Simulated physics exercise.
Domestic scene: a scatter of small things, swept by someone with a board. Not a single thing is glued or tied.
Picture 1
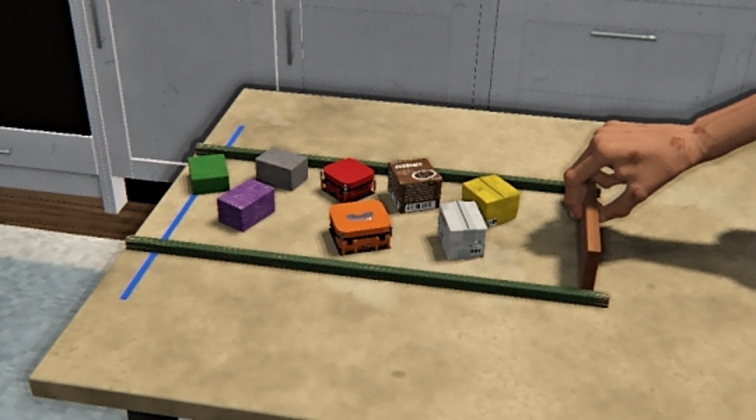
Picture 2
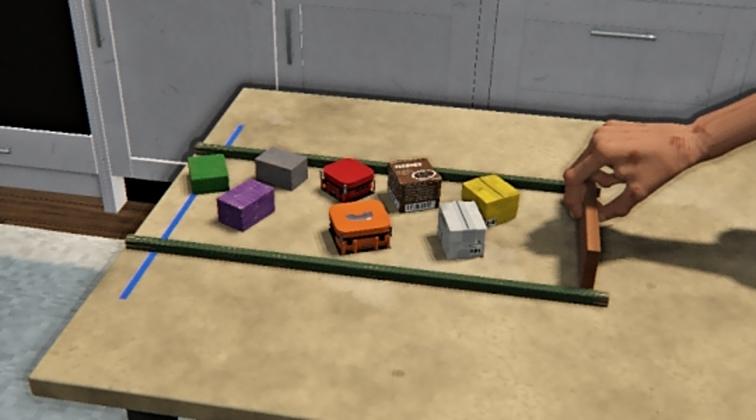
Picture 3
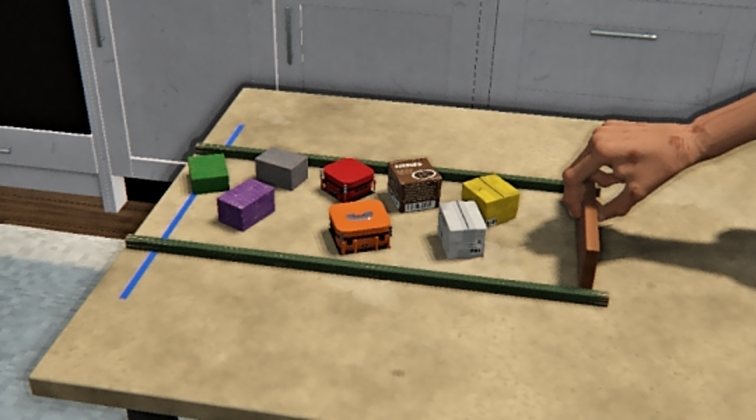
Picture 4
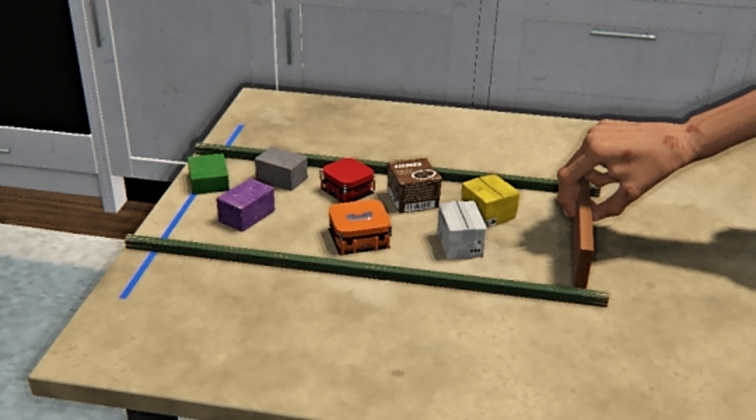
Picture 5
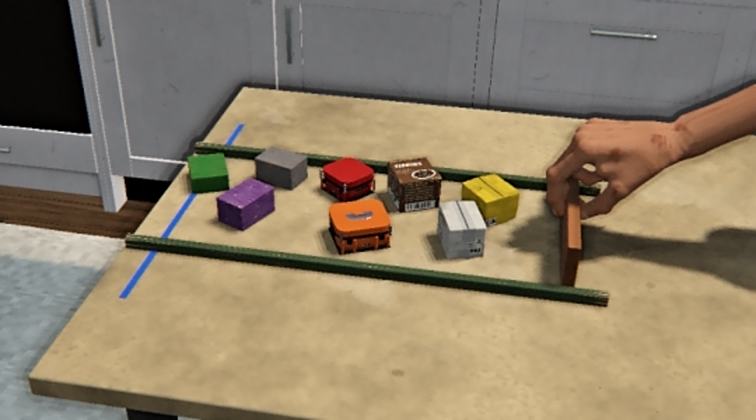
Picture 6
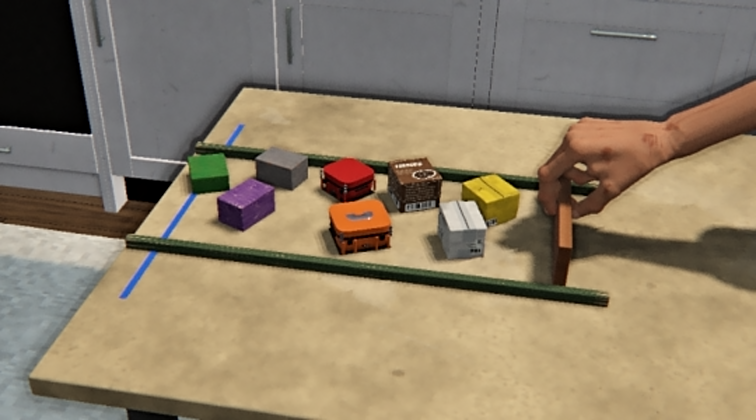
Hand holding a small wooden board upright, sliding it slightly left between green rails toward colourful boxes that stay still.
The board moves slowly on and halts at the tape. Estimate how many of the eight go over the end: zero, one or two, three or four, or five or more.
My estimate: Five or more.
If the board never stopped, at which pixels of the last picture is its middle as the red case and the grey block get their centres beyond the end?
(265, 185) and (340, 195), more or less.
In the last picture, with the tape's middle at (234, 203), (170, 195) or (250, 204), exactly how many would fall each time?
4, 8, 4.
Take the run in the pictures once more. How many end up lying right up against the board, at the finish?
The count in contact is 2.
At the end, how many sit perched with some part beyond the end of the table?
2 in all.
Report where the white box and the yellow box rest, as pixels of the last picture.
Around (164, 195) and around (187, 163).
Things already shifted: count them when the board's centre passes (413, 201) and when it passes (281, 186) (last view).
So 6, and at the other place 8.
Soon after, none off yet; green block at rest near (209, 174); purple block at rest near (247, 204); grey block at rest near (282, 168).
Then, two off so far; green block falling near (135, 316); purple block moved about its own width near (203, 198); grey block falling near (138, 249).
At rest, the number that fall off is five or more; fallen, brown box, orange case, red case, grey block, purple block and green block.
